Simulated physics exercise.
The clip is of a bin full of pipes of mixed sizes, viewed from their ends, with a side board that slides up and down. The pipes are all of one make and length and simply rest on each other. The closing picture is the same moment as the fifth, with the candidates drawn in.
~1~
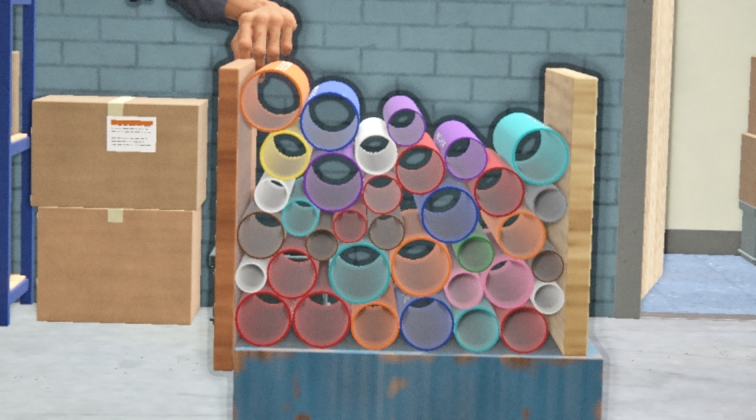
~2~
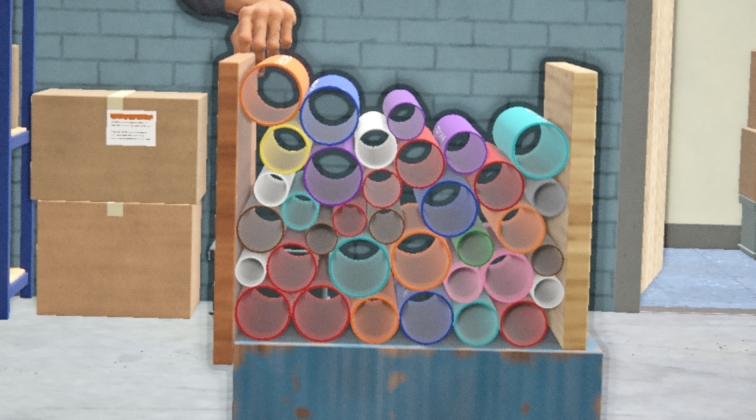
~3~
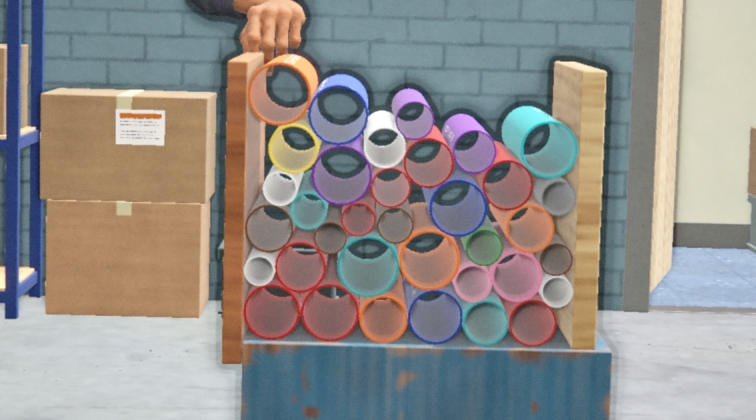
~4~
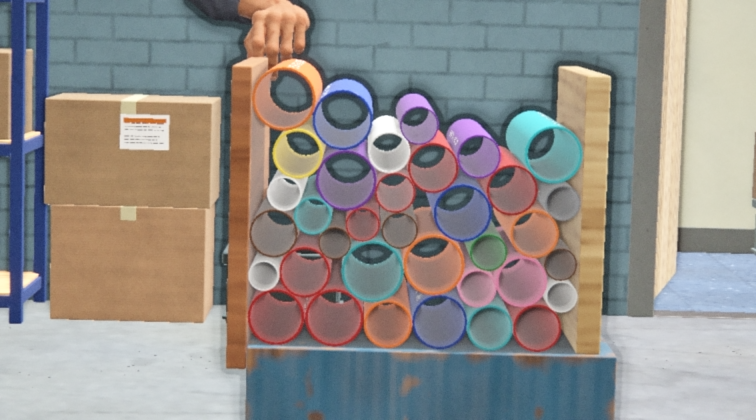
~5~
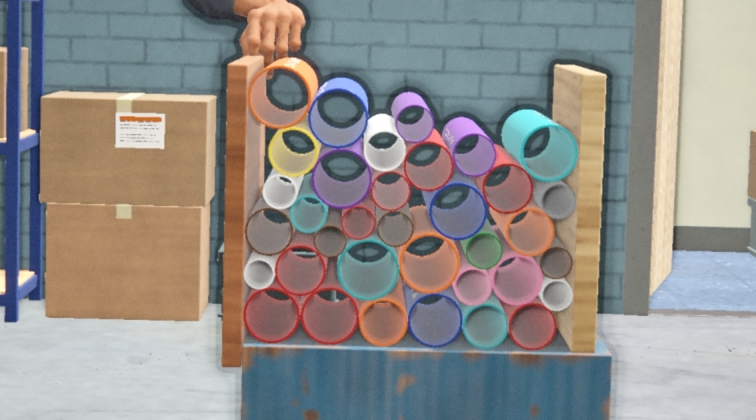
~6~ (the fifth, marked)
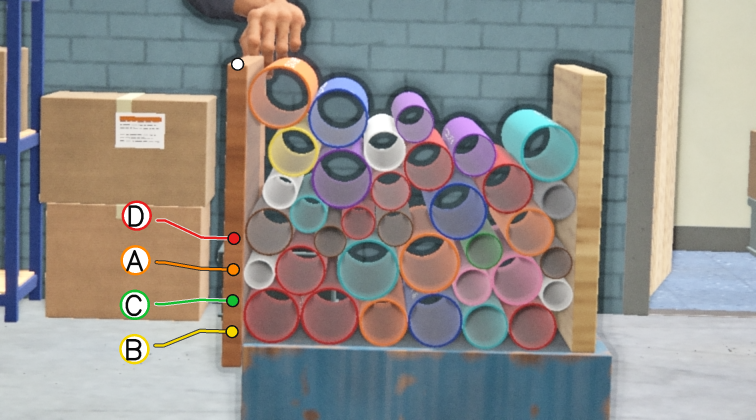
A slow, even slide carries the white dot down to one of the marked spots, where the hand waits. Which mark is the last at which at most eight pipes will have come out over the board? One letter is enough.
At most to D.
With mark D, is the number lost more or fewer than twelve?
Fewer than twelve.
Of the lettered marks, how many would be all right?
One of the four.
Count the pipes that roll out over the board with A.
The count is nine.
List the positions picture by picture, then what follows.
In the first frame, a red pipe (263, 319); a red pipe (524, 329); a pink pipe (464, 290).
In the second frame, a pink pipe (464, 284); a white pipe (272, 189).
In the third frame, a purple pipe (342, 175); a red pipe (508, 185).
In the fourth frame, a grey pipe (563, 203); side board (250, 200).
In the fifth frame, a red pipe (272, 315); a red pipe (532, 326); a pink pipe (473, 286).
On the marked copy, A at (234, 270); B at (232, 332); C at (233, 301); D at (234, 238); the white dot at (238, 64).
With D. Early on, top of the board (246, 141).
Further on, top of the board (245, 230).
At the end, top of the board (244, 238), three out over the board.
As for the rest, A nine out over the board; B more than eight out over the board; C more than eight out over the board.
